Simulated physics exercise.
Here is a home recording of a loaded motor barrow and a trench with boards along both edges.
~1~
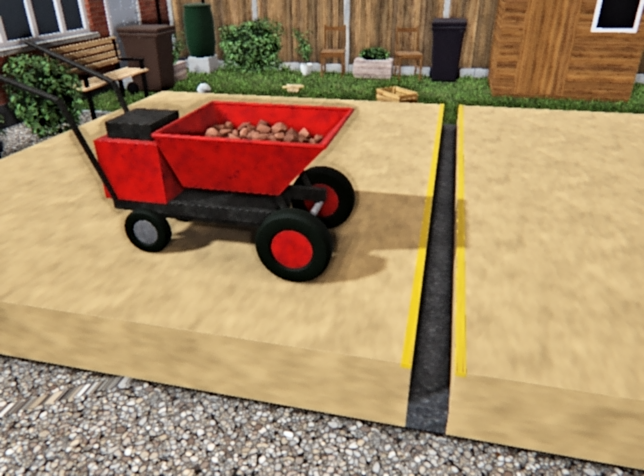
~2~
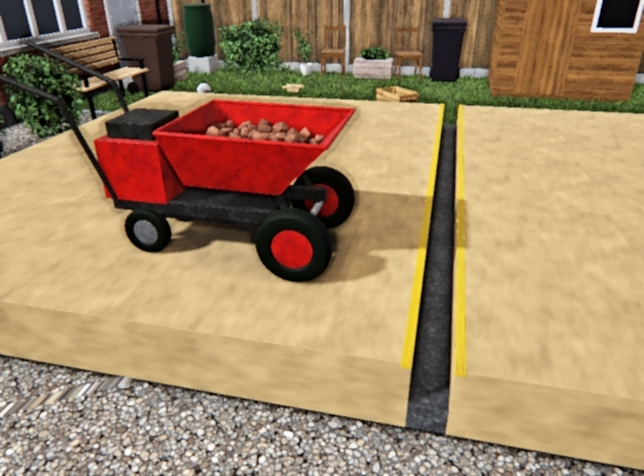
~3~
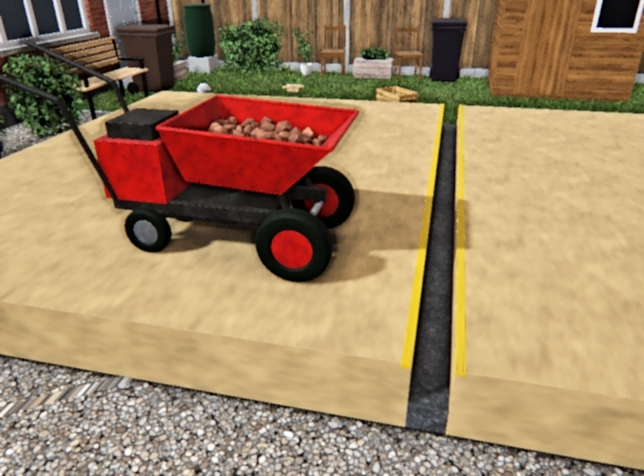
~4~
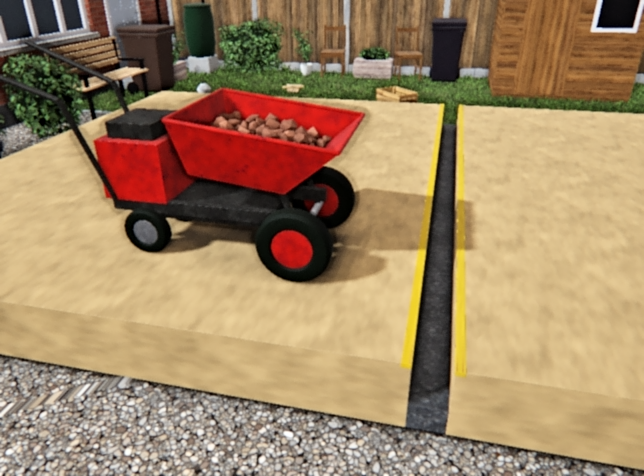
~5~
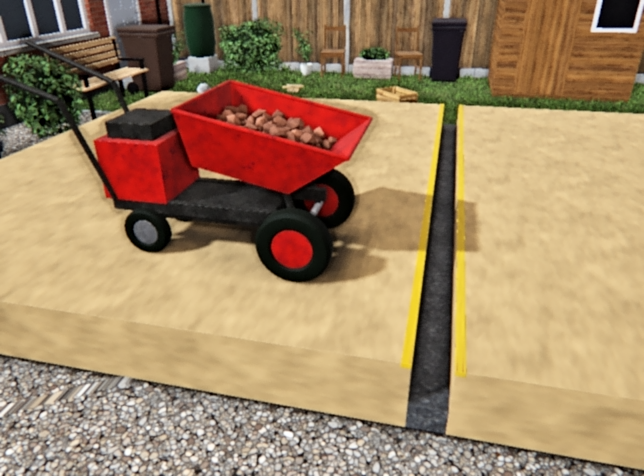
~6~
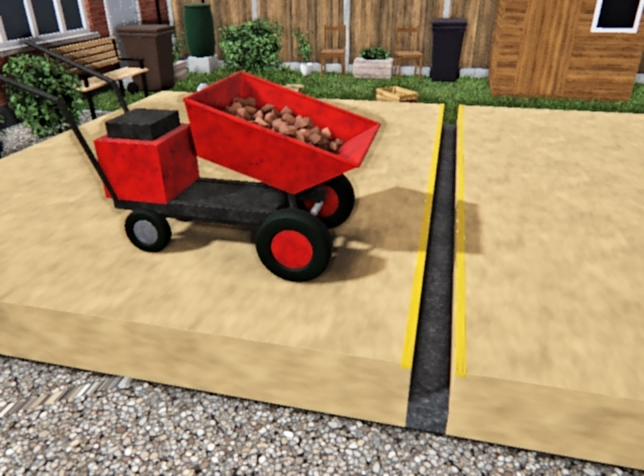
A red motor barrow stands still beside a trench while its rubble-filled skip gradually tilts right.
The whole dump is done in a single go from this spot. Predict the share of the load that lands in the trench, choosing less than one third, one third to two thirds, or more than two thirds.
The trench ends up with a part larger than two thirds.
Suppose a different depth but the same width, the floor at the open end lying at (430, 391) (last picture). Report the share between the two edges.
Around 60 percent.
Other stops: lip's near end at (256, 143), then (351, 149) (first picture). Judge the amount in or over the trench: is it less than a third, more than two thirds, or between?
At the first stop the answer is less than a third, and at the second it is one to two thirds.
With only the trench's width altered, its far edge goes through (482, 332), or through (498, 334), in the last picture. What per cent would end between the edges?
First try: About 100 %; second try: About 100 %.
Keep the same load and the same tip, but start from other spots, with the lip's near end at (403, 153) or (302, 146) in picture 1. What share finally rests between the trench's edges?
You'd see around 0 per cent the first time and around 70 per cent the second.
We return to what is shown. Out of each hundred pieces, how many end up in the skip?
0 %, about.
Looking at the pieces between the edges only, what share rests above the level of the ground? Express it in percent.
Around 10 in a hundred.
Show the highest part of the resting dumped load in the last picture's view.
Near (431, 265).
Soon after the last picture, skip tipped steeply; all in the skip.
A little later, skip tipped steeply; most in the skip; a stray few short of the trench; about a quarter in or heaped over the trench; a stray few falling.
Later still, skip tipped right over; a small part short of the trench; most in or heaped over the trench; a small part beyond it.
At rest, skip tipped right over; a small part short of the trench; most in or heaped over the trench; a small part beyond it.
